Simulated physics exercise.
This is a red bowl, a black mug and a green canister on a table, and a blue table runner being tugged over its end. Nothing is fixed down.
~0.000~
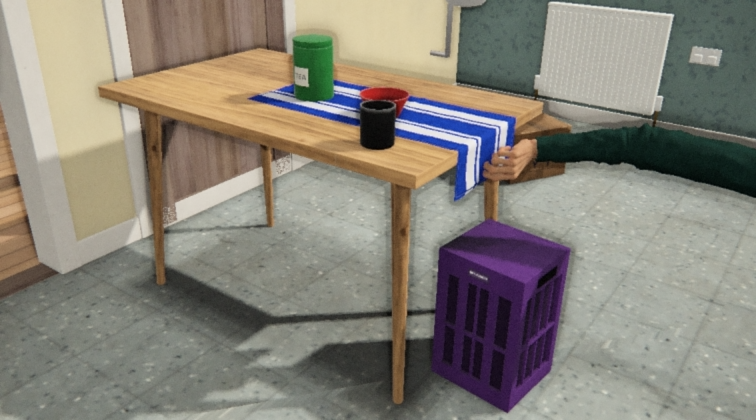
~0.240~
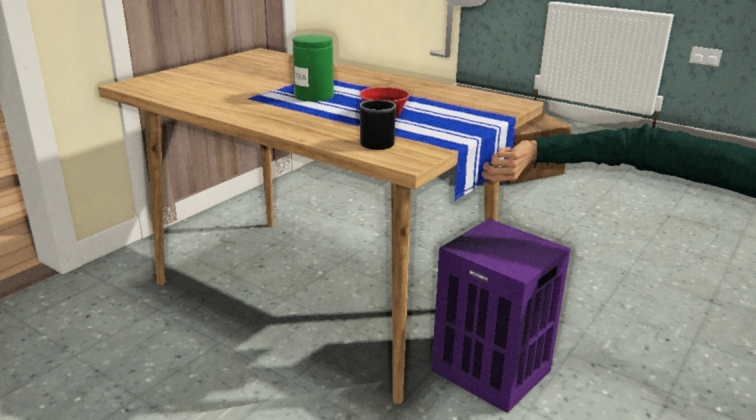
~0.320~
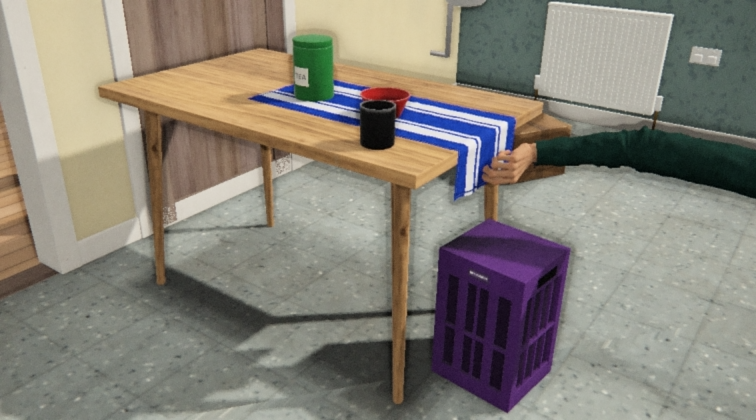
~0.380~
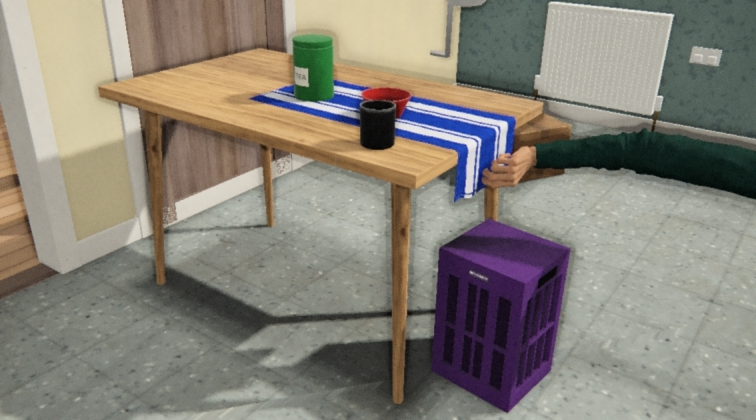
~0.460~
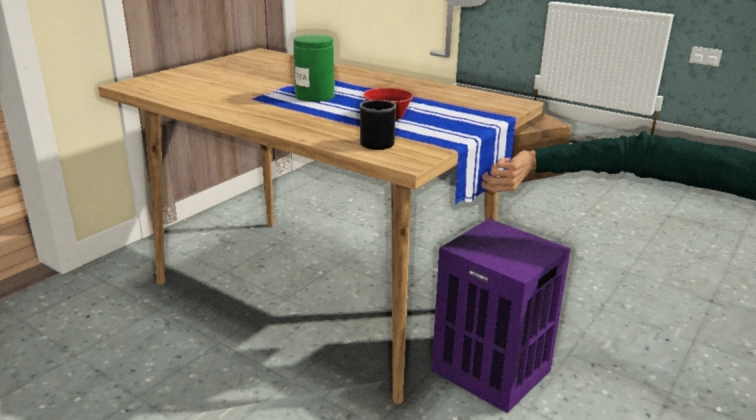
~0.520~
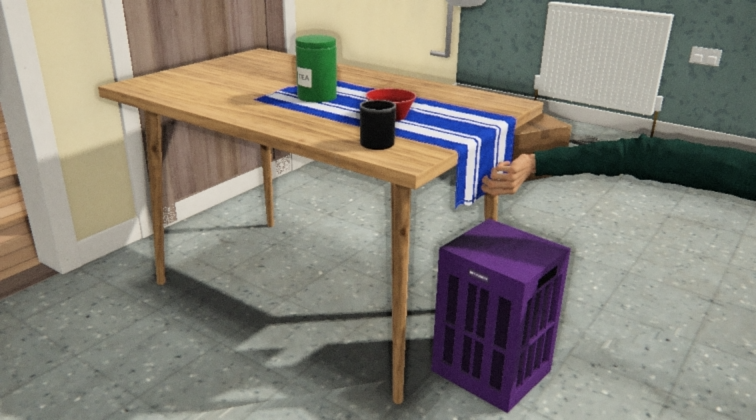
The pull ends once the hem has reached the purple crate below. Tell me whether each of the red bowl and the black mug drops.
The red bowl stays on the table. The black mug remains up there.
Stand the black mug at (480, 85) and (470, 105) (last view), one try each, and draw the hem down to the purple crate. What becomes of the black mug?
In the first case it keeps clear of the edge; in the second case it drops.
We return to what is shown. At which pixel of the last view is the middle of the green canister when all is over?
It ends at (362, 77).
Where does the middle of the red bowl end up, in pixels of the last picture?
At about (437, 116).
Around 0.86 s, hem going down; bowl carried along near (407, 110); mug as before.
Around 1.26 s, hem on the crate; bowl carried along near (427, 114); mug as before.
Finally, hem on the crate; bowl carried along near (437, 116); mug as before. The red bowl remains up there and the black mug keeps clear of the edge.
